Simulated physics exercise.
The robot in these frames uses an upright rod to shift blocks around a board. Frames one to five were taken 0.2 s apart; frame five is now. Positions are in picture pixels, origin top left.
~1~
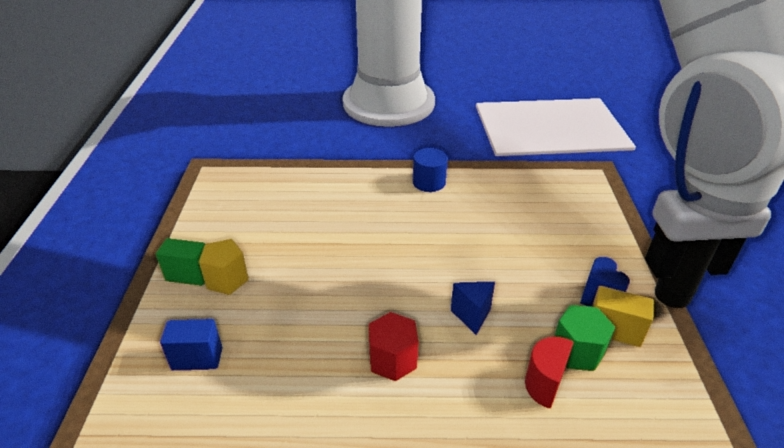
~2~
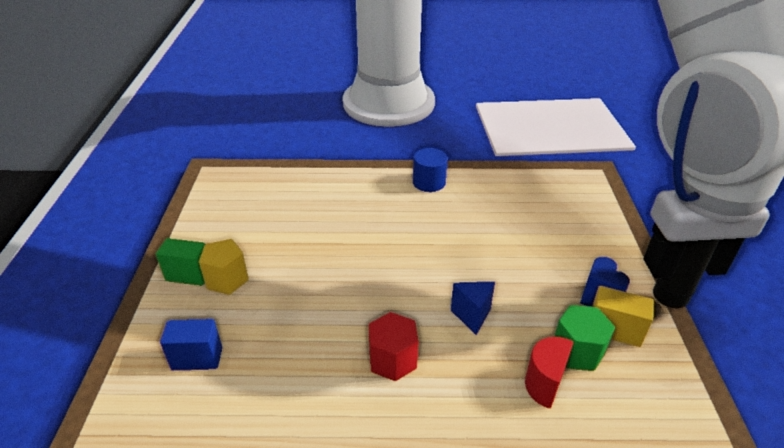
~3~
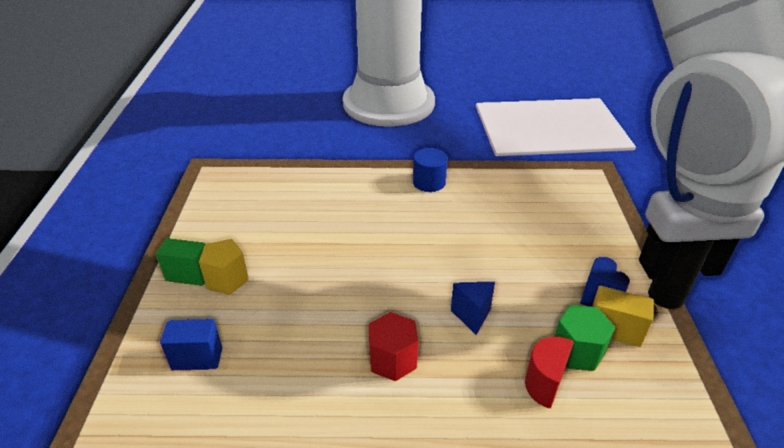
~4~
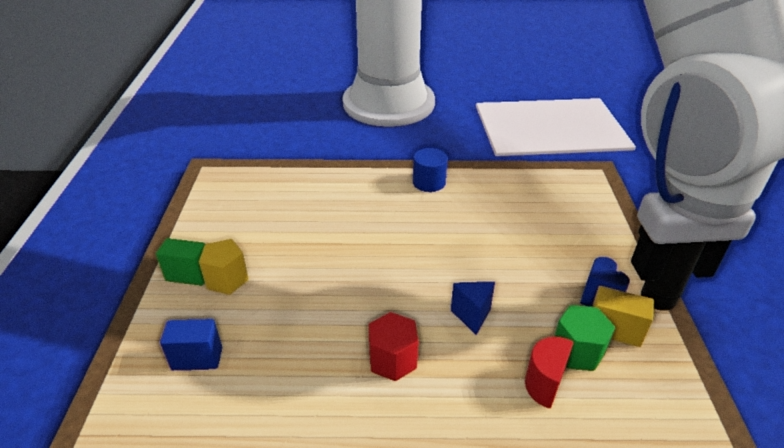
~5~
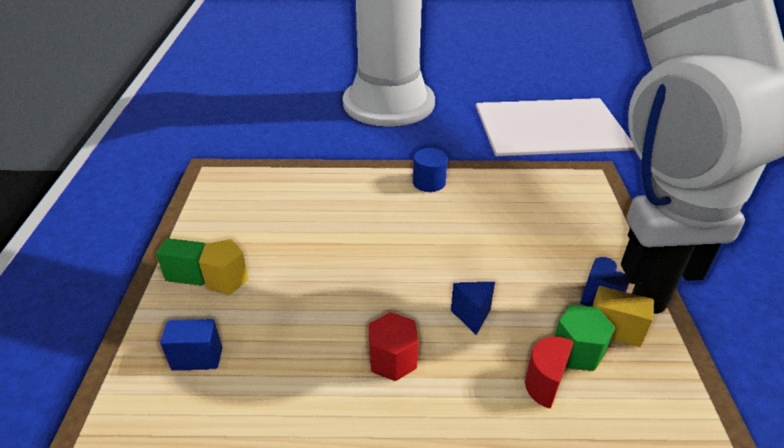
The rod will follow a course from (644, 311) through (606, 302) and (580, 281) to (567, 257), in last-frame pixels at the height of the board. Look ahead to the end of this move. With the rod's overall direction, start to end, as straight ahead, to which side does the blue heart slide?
It slides leftward.
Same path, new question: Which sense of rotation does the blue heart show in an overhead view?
Turns anticlockwise.
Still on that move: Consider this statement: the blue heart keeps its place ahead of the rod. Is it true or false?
The statement is incorrect.
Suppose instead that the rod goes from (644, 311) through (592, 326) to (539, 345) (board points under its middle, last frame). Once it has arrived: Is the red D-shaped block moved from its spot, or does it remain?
Moved.
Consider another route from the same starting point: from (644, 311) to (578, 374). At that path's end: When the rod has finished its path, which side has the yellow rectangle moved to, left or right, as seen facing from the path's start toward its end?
It shifts to the right.
What follows on the original path. One third of the way, rod at (609, 293); blue heart at (579, 260), turned 20° clockwise.
Two thirds of the way, rod at (583, 271); blue heart at (551, 243).
At the end, rod at (569, 247); blue heart at (541, 236), turned 30° anticlockwise; yellow rectangle still.
